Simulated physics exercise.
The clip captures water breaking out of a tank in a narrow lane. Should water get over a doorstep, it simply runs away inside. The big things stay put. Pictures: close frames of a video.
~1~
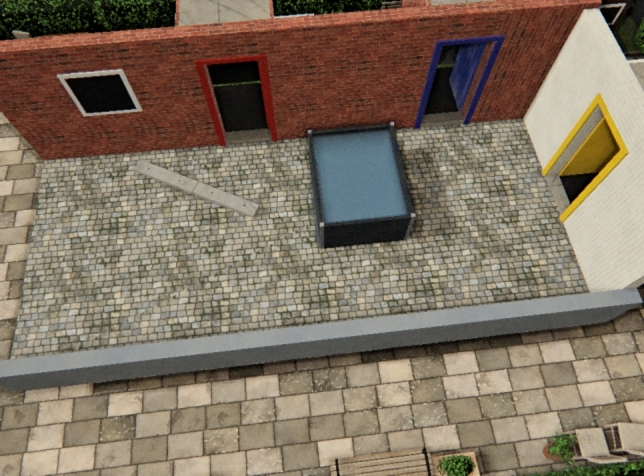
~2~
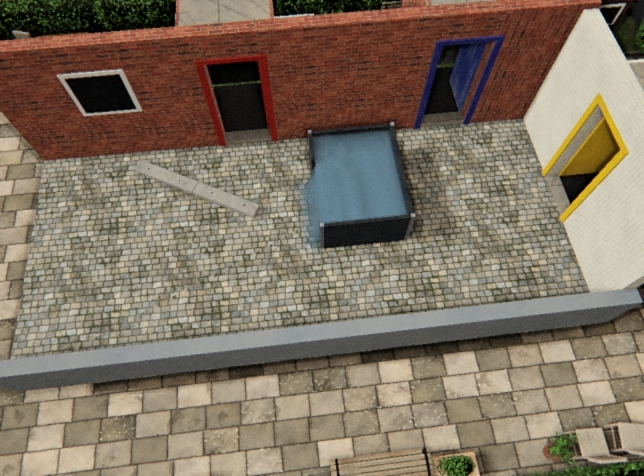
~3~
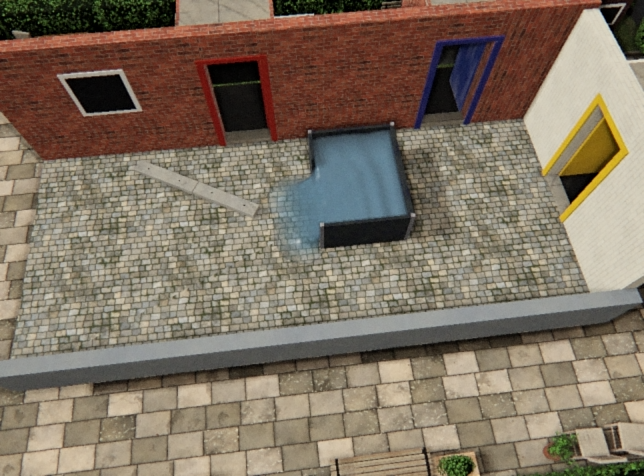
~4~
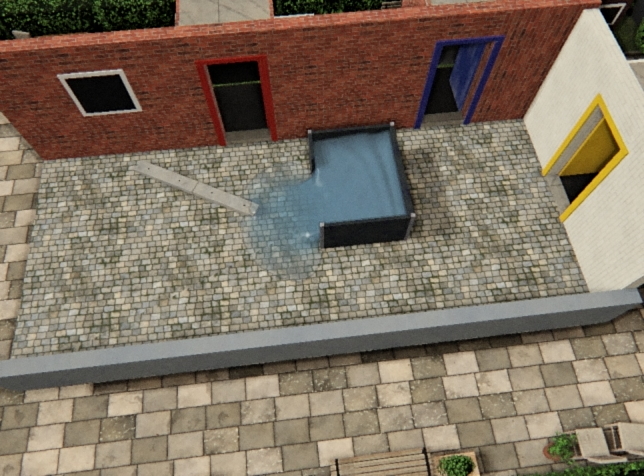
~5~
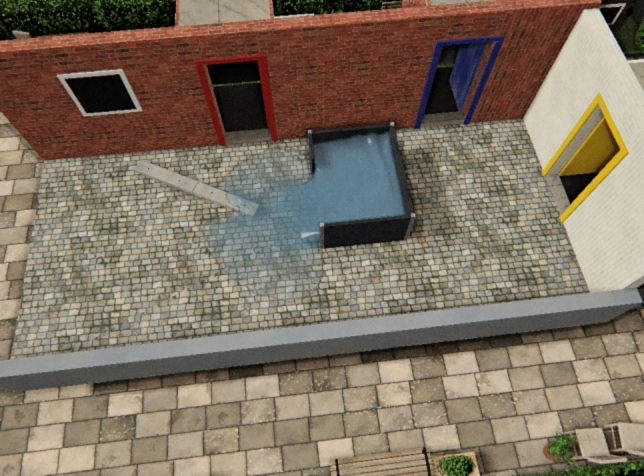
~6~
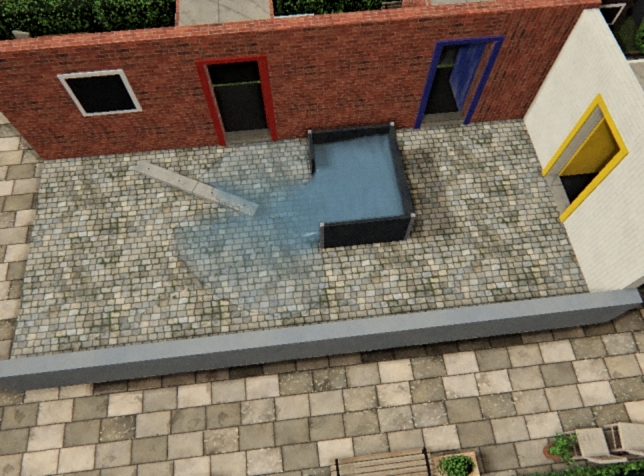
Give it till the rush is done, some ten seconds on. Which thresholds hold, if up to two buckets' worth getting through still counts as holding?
The yellow door holds; the blue door holds; the red door holds.
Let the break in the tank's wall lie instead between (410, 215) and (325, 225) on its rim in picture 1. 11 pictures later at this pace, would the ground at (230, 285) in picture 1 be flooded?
There: Covered.
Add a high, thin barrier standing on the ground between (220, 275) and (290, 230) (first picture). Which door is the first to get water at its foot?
The red-painted one comes first.
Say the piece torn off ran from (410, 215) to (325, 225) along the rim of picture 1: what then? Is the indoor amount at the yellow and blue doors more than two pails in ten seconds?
In short: The yellow door exceeds the limit; the blue door falls short.
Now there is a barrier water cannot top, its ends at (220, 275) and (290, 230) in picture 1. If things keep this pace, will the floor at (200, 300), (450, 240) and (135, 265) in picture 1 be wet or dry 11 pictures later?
Listed order: Swamped, spared, swamped.
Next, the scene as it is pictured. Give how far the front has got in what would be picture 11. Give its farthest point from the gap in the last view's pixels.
Estimated pixel: (38, 284).
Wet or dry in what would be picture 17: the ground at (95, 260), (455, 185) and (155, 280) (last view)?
Point 1: Drenched; point 2: Not wet; point 3: Drenched.
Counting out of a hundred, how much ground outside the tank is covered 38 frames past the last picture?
It comes to 60 per cent.
A moment on, water covers 40 % of the floor; the yellow door not reached, the blue door not reached, the red door wet at the sill, nothing in.
Next, water covers 50 % of the floor; the yellow door not reached, the blue door not reached, the red door wet at the sill, nothing in.
Then, water covers 55 % of the floor; the yellow door not reached, the blue door not reached, the red door wet at the sill, nothing in.
Later, water covers 60 % of the floor; the yellow door not reached, the blue door wet at the sill, nothing in, the red door under two buckets in.
In the end, water covers 70 % of the floor; the yellow door not reached, the blue door wet at the sill, nothing in, the red door under two buckets in.
